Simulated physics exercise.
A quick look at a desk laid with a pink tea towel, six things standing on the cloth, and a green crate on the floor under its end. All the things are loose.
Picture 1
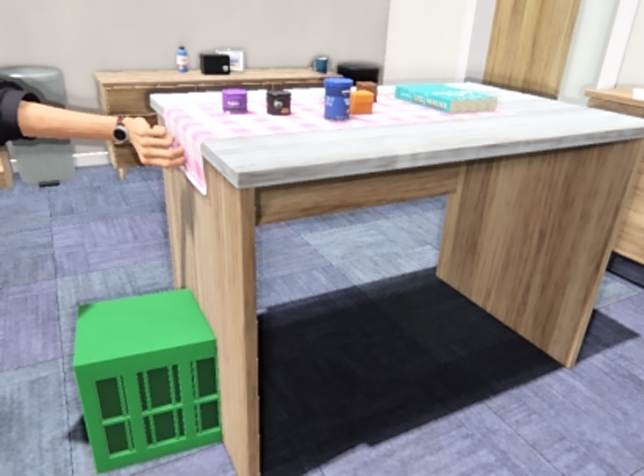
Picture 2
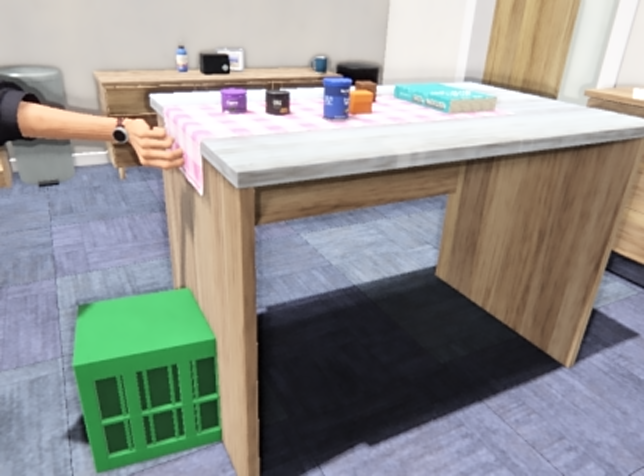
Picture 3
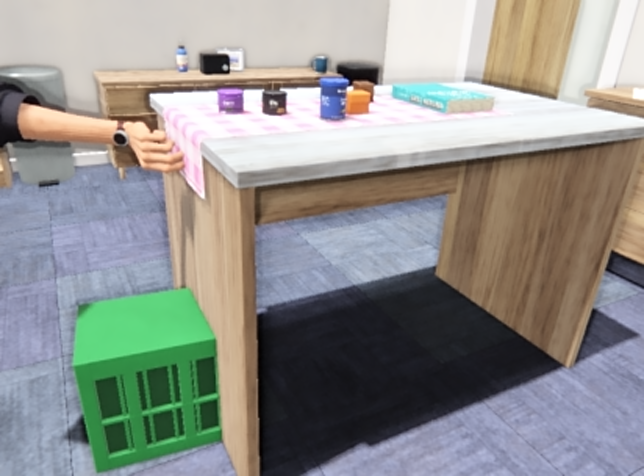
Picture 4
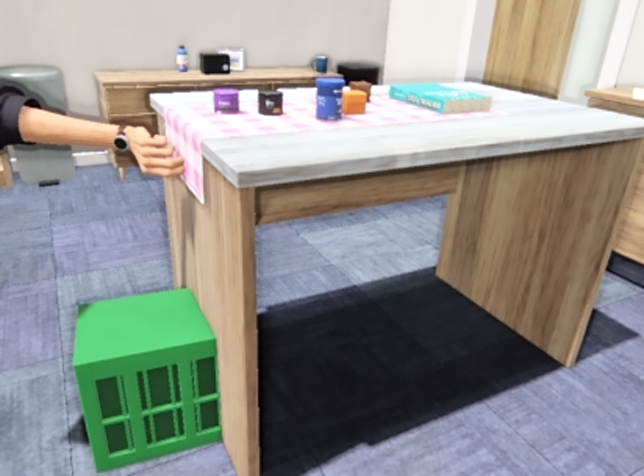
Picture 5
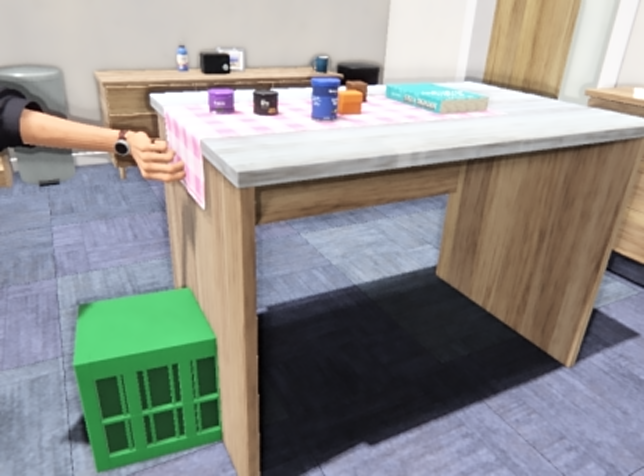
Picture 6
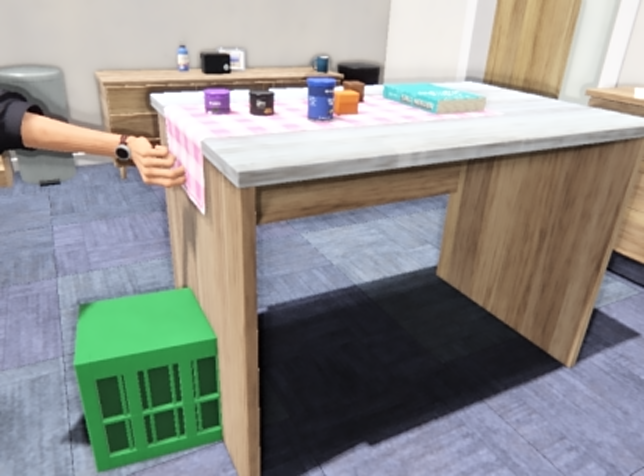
In the video, a hand at the left grips a pink checked cloth on a desk and draws it slightly left and down over the end, and the small containers and teal box shift left with it above a still green crate.
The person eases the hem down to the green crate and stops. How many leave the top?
The answer is three.
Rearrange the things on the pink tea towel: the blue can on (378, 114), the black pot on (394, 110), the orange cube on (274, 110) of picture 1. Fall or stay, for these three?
The blue can survives; the black pot survives; the orange cube goes over.
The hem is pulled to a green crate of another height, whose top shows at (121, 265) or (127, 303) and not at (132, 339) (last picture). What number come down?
It would be 1 and 2.
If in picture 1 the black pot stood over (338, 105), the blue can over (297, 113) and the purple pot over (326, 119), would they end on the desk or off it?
The black pot keeps its place on top, the blue can drops off, the purple pot comes down.
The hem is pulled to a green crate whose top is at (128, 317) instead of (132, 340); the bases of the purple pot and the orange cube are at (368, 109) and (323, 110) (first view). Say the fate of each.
The purple pot remains up, the orange cube does not fall.
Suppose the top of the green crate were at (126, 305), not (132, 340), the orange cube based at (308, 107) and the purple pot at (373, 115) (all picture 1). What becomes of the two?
The orange cube holds on, the purple pot holds on.
Early on, hem near (188, 260); purple pot gone.
Midway, hem on the crate; purple pot and black pot gone.
Finally, hem on the crate; purple pot, black pot and blue can gone. Over the edge go three.
